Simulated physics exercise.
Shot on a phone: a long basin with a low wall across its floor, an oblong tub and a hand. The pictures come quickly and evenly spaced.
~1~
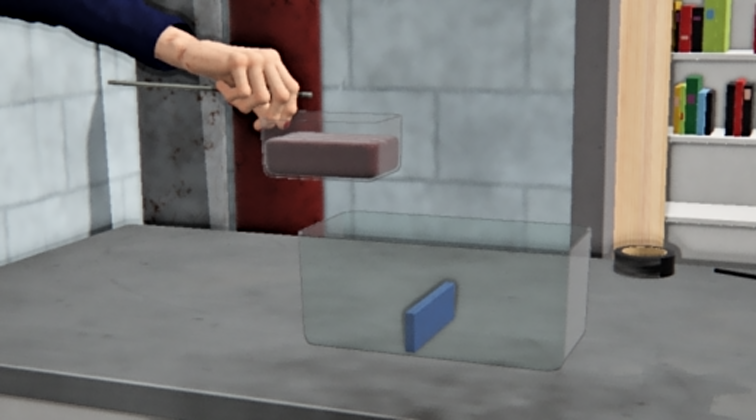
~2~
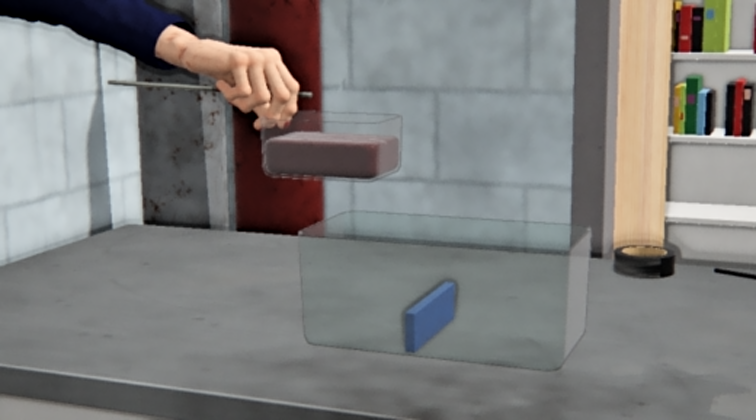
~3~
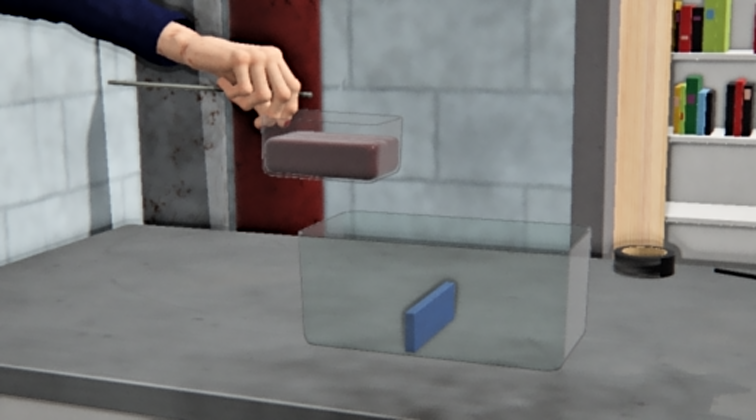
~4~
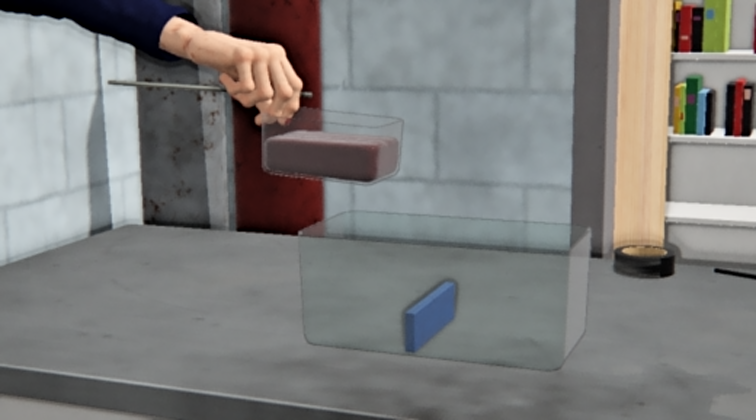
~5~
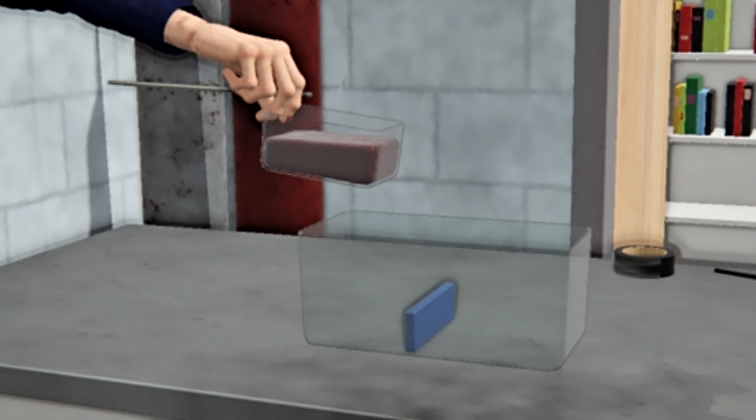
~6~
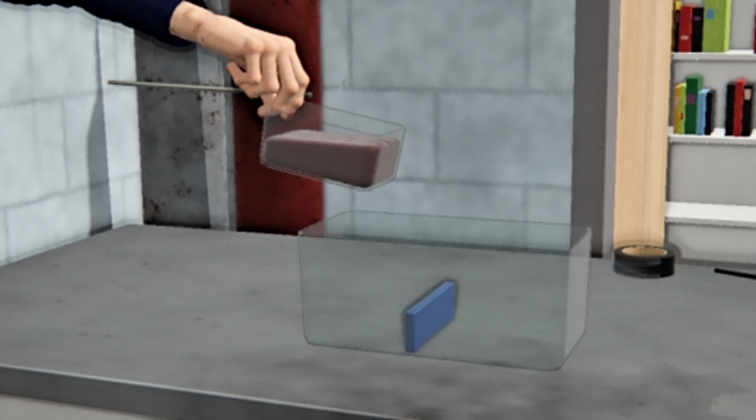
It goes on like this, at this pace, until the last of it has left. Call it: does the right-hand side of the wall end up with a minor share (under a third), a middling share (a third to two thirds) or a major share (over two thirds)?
The right side gets a middling share.
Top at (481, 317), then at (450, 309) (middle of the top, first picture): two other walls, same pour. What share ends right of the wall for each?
Case 1: 10 %; case 2: 25 %.
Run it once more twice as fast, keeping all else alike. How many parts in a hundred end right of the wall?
Near 45 %.
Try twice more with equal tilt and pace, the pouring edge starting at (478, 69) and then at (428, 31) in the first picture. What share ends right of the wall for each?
Near 95 in a hundred first, near 90 in a hundred second.
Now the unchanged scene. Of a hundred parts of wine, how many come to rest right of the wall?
It comes to 55 per cent or so.
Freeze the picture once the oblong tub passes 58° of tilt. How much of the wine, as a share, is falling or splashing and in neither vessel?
Something close to 25 percent of it.
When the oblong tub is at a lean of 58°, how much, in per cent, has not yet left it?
Looks like roughly 60 percent is still held.
A moment on, the tilt is 58° and 59 per cent is still to pour, 4 is left of the wall and 11 right of it.
Next, the tilt is 87° and 17 per cent is still to pour, 25 is left of the wall and 54 right of it.
Then the tilt is 94° and 4 per cent is still to pour, 41 is left of the wall and 54 right of it.
Later the tilt is 94° and 1 per cent is still to pour, 44 is left of the wall and 54 right of it.
Finally, 45 per cent lies left of the wall, 54 right of it and 0 outside.
